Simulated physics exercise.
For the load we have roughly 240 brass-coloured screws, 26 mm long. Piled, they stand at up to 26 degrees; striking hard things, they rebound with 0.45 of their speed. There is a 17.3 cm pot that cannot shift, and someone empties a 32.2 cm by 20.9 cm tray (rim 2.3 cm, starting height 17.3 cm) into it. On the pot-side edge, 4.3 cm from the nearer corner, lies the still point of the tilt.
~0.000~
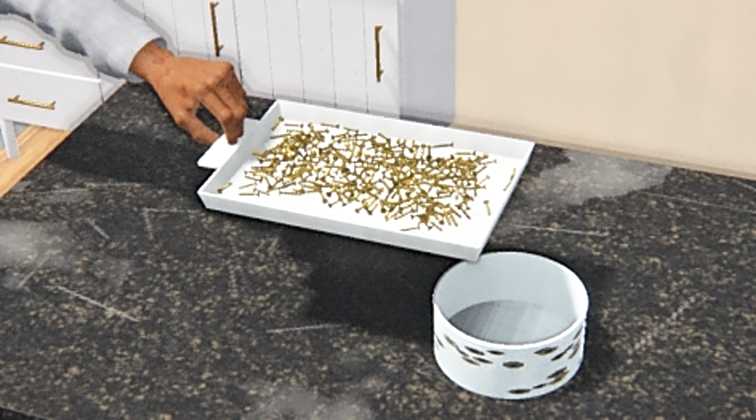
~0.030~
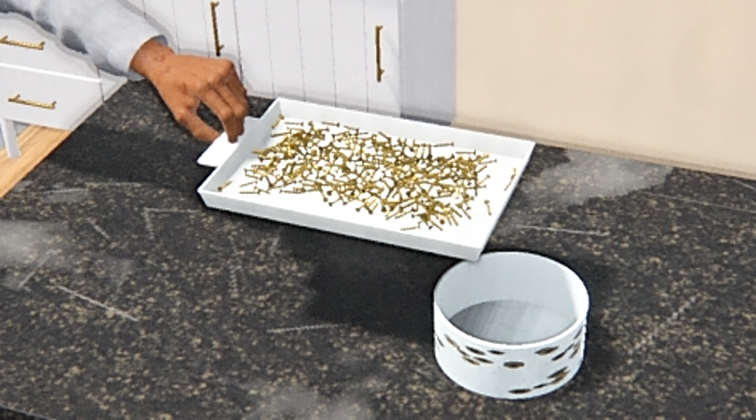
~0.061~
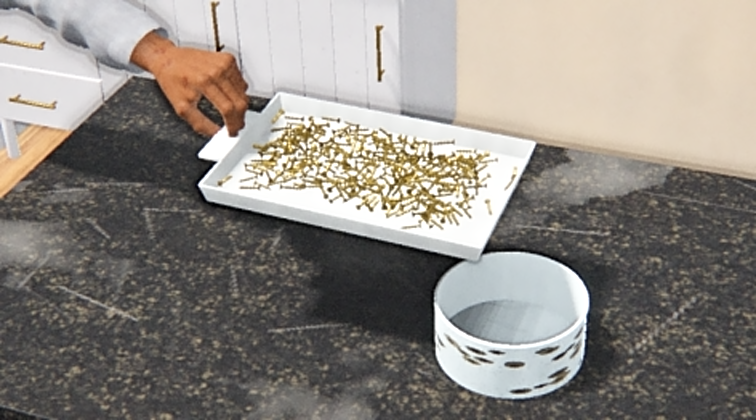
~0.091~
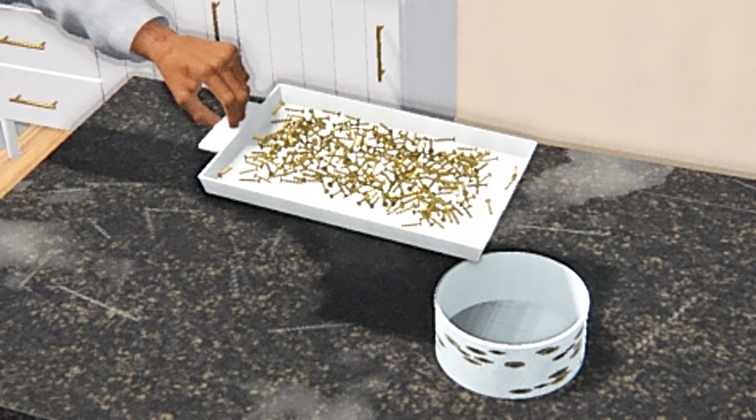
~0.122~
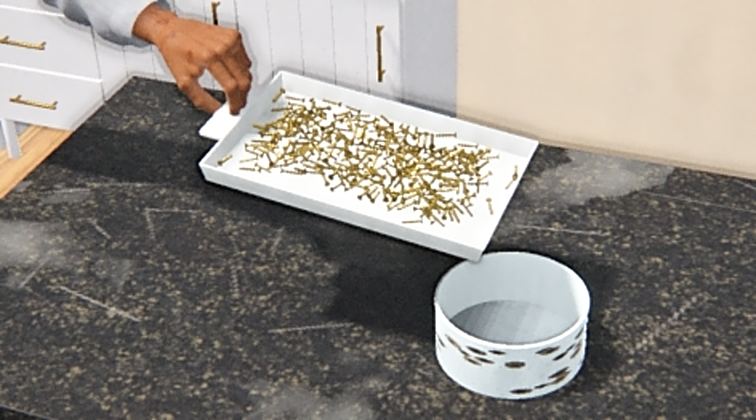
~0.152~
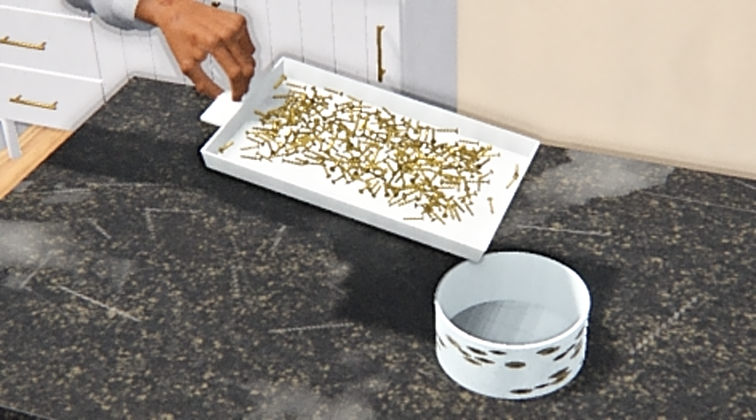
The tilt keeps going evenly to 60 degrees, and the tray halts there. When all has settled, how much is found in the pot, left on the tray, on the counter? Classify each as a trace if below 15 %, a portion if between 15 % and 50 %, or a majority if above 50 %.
Pot: A portion. Left on the tray: A portion. Counter: A portion.
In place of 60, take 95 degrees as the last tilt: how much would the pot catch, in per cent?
Near 45 %, then.
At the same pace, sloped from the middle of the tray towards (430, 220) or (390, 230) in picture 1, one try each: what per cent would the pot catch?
About 35 per cent on the first try and 10 per cent on the second.
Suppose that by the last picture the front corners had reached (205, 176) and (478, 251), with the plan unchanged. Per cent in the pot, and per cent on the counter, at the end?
Split: Pot = 5, counter = 60.
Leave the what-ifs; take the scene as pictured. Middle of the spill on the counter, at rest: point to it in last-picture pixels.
It comes to rest with its centre close to (602, 356).
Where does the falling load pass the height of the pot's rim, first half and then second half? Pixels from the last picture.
It passes about (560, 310) first and (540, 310) afterwards.
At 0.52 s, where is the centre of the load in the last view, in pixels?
Load centre, approx.: (466, 144) px.
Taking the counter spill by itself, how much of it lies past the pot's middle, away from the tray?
I reckon around 90 per cent.
After 0.37 s, tilt 36 degrees; the tray holds 100 %, the pot 0 %.
After 0.52 s, tilt 53 degrees; the tray holds 100 %, the pot 0 %.
After 0.79 s, tilt 60 degrees; the tray holds 50 %, the pot 10 %.
By 2.1 s all is still; pot 40 %, tray 35 %, counter 25 %.
